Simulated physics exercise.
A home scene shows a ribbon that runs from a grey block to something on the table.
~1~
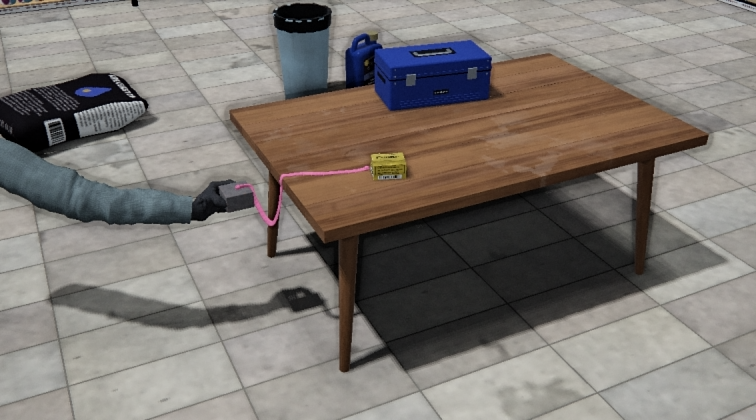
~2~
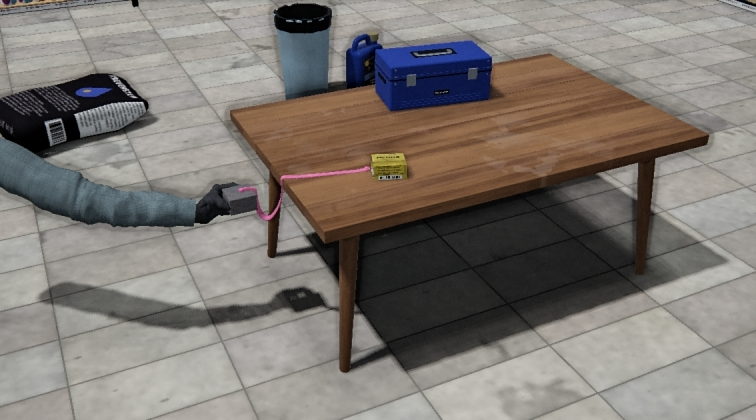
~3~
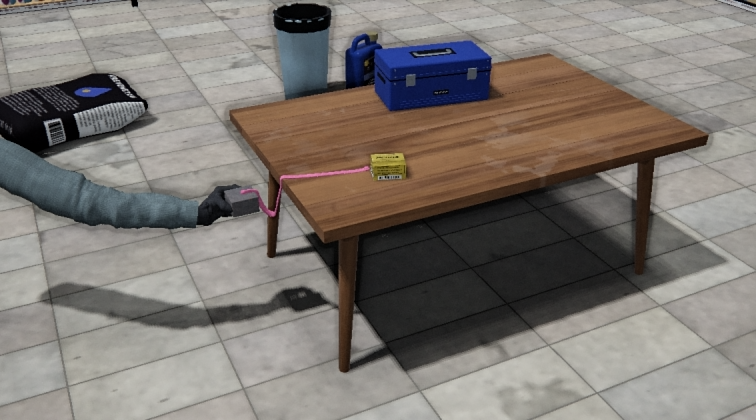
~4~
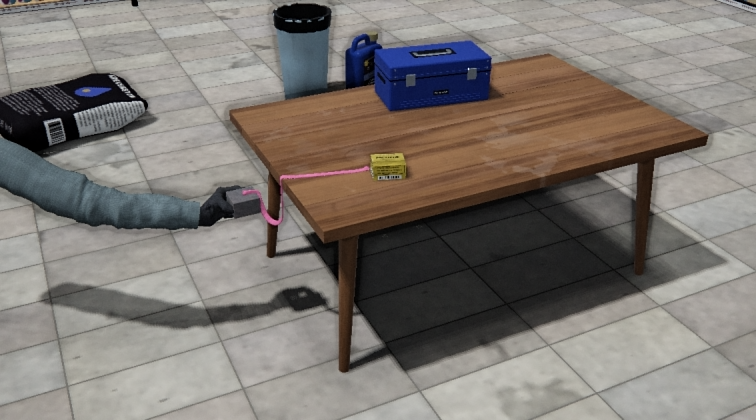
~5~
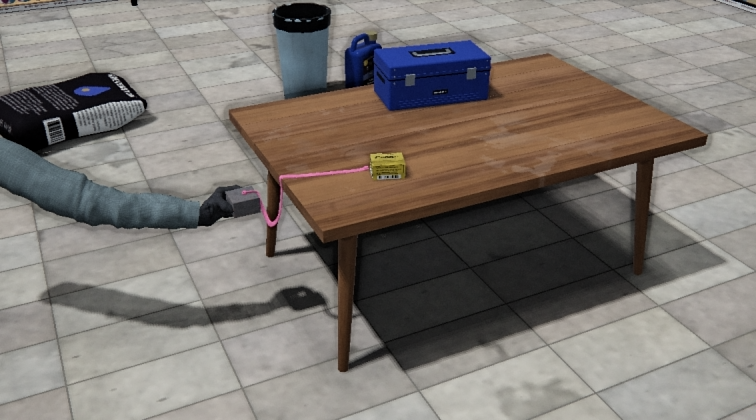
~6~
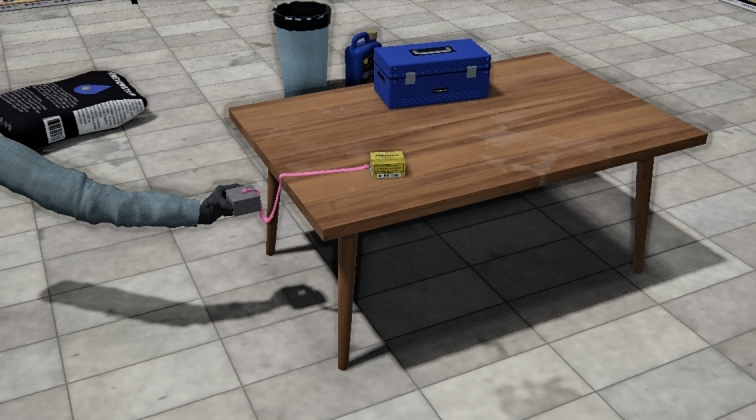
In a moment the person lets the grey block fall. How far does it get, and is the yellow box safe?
So the grey block goes right down while the yellow box tips over the side.
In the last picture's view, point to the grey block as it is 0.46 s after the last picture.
Approx. position: (236, 304).
Then, 0.46 s after the last picture, block on the floor near (236, 305); toolbox unmoved; box over the edge.
Then, 0.76 s after the last picture, block on the floor near (239, 305); toolbox unmoved; box down on the floor.
At rest, block on the floor near (239, 305); toolbox unmoved; box down on the floor. The grey block reaches the floor and the yellow box gets pulled over the edge.
